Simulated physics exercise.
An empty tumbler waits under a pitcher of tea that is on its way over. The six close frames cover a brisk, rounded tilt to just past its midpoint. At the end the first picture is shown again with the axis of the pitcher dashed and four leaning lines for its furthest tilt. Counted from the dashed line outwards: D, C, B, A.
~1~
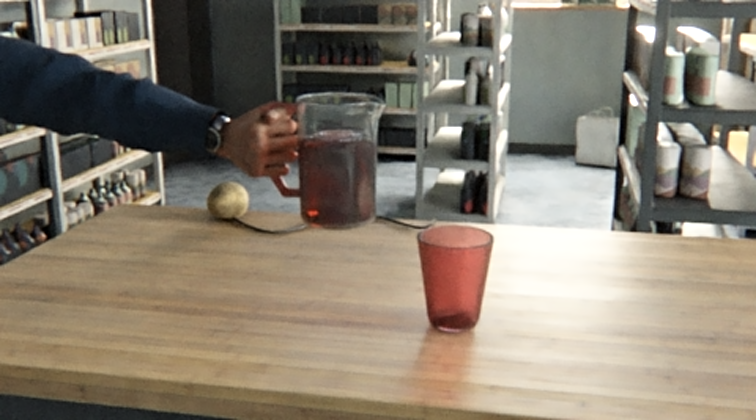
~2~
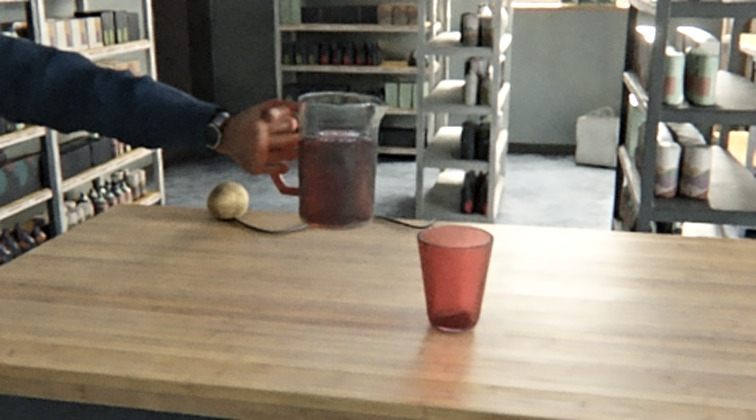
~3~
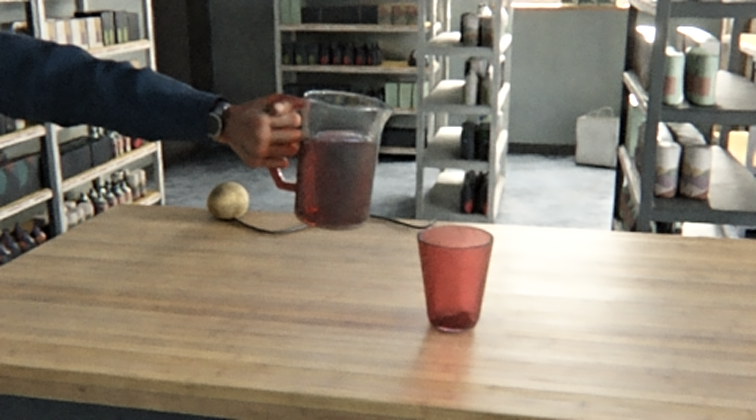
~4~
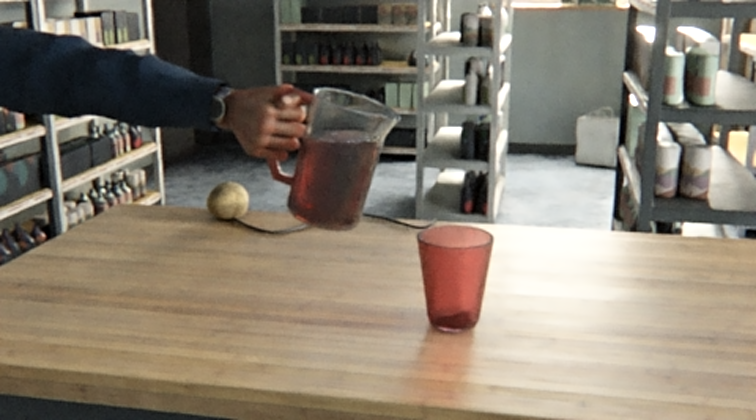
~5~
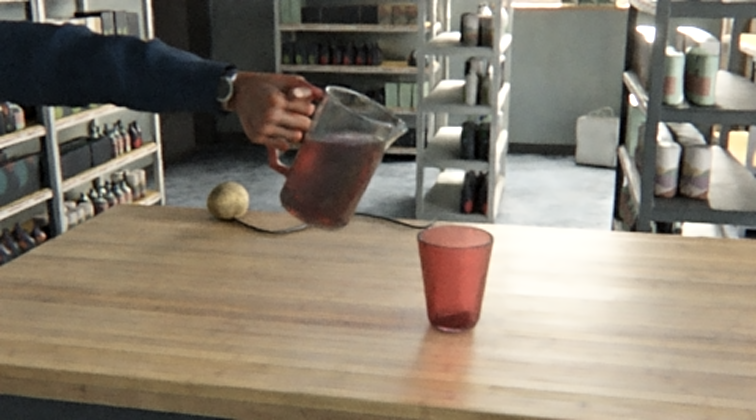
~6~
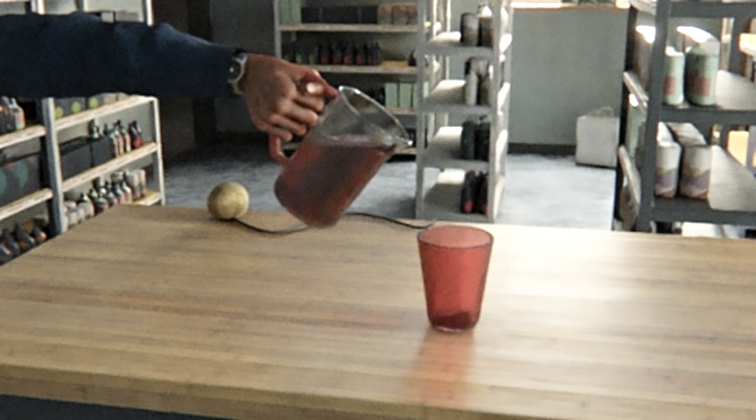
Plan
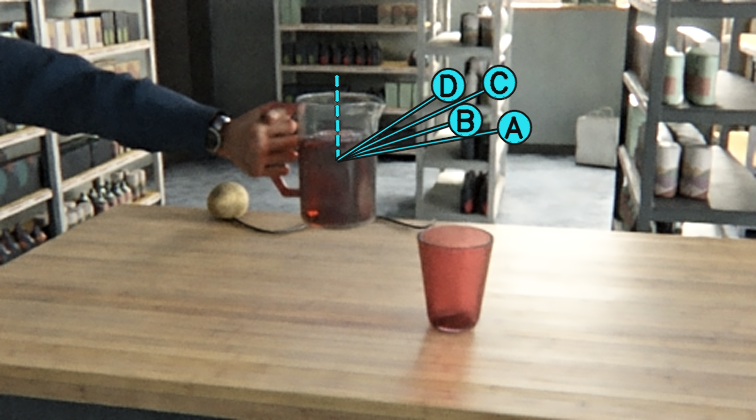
The clip opens with a hand holding a clear pitcher of dark reddish tea upright above a wooden table, left of a red tumbler. The hand then tilts the pitcher gradually to the right, its lip shifting toward the tumbler and its base swinging left, while no tea leaves it.
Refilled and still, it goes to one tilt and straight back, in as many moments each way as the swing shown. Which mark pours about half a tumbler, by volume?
B beats the others.
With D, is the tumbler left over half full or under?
Under.
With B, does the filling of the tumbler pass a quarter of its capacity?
Yes, it does.
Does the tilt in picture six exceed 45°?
No.
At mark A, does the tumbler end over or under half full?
Over half.
In cyan, A at (497, 130); B at (448, 124); C at (484, 90); D at (435, 96).
If A is chosen, the tumbler ends with about 74 % of what it can hold.
If B is chosen, the tumbler ends with about 50 % of what it can hold.
If C is chosen, the tumbler ends with about 30 % of what it can hold.
If D is chosen, the tumbler ends with about 15 % of what it can hold.
